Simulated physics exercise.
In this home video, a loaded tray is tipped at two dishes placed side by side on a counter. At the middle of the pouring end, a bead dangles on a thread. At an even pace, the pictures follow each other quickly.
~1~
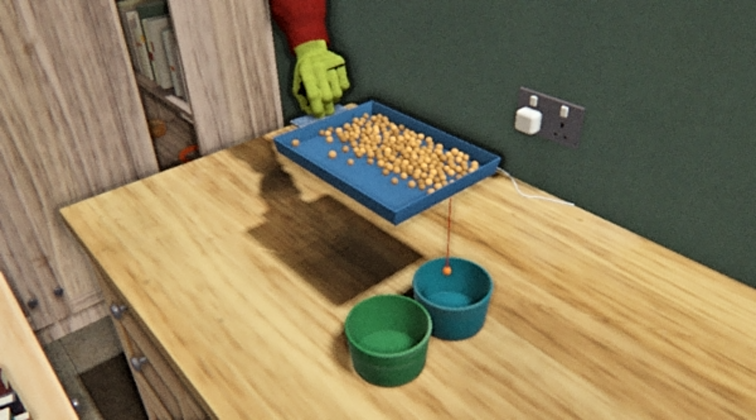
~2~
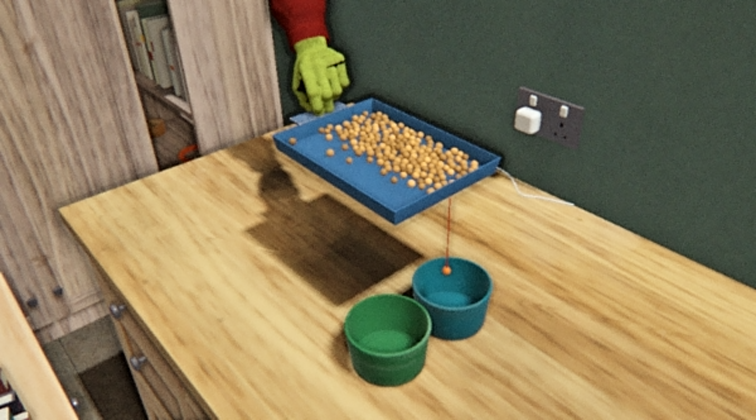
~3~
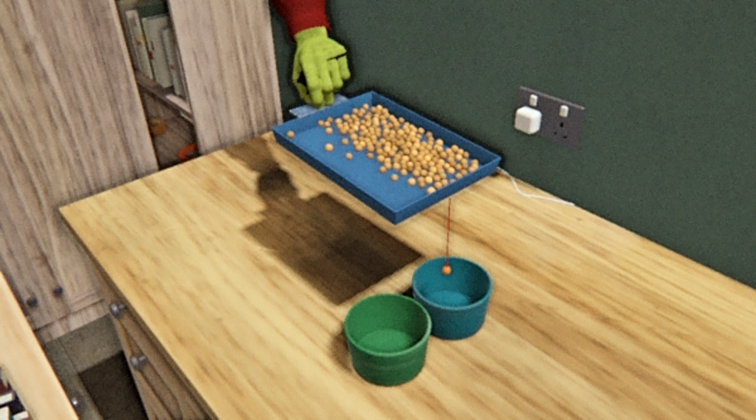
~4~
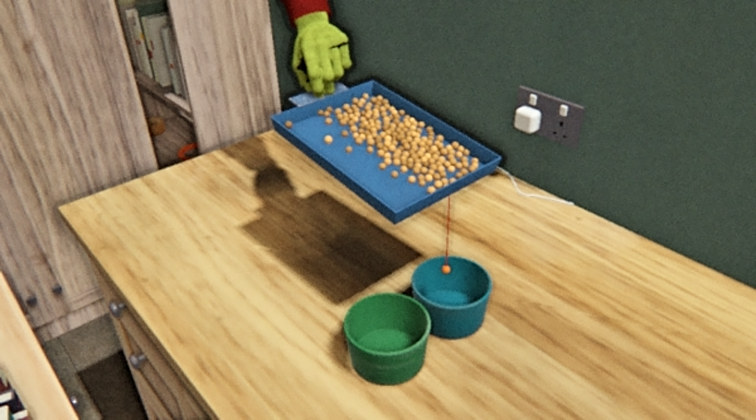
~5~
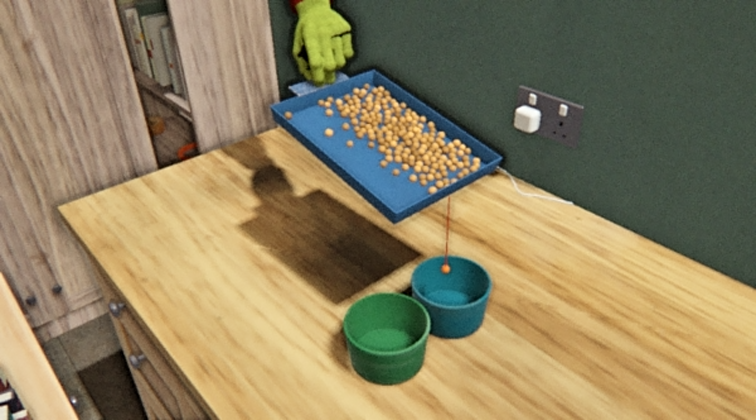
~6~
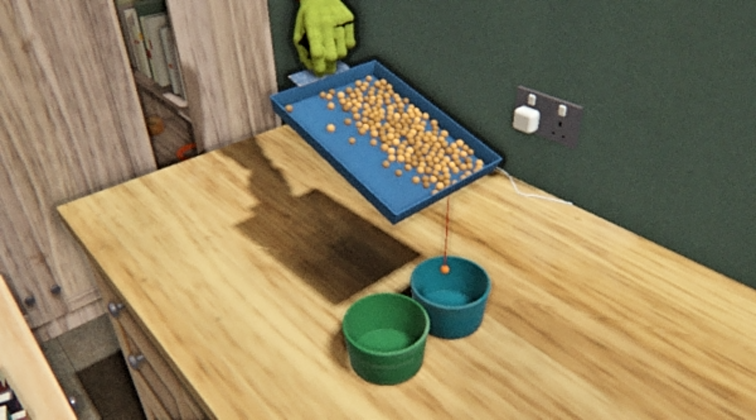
On a wooden counter, a green-gloved hand steadily raises one end of a blue tray of beads.
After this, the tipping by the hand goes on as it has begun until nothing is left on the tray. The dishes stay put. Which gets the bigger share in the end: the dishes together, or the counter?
Result: Mostly missed.
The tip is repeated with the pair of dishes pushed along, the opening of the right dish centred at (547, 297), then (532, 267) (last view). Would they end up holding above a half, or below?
Try 1: Not up to half; try 2: In excess of half.
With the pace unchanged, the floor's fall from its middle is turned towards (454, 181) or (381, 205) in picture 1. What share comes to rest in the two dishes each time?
Near 10 % and 90 %.
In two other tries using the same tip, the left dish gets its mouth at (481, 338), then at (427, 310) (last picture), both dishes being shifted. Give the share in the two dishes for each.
It comes to near 30 per cent the first time and near 70 per cent the second time.
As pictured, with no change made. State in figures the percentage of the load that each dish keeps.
The share is 10 per cent in the left dish and 10 per cent in the right dish.
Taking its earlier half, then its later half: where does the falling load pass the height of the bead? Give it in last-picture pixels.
I'd place the first part at (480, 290) and the rest at (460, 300).
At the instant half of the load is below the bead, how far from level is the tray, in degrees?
That happens at close to 100 degrees.
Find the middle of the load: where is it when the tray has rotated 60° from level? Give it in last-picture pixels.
I'd put it at about (443, 165).
Soon after the last picture, tray tipped steeply; nearly all on the tray; a stray few in the air.
A little later, tray tipped right over; about a quarter on the tray; a stray few in the left dish; a small part in the right dish; about a third outside both; about a third in the air.
Later still, tray tipped past a quarter turn; a small part in the left dish; a small part in the right dish; most outside both.
By the end, tray tipped past a quarter turn; a small part in the left dish; a small part in the right dish; most outside both.
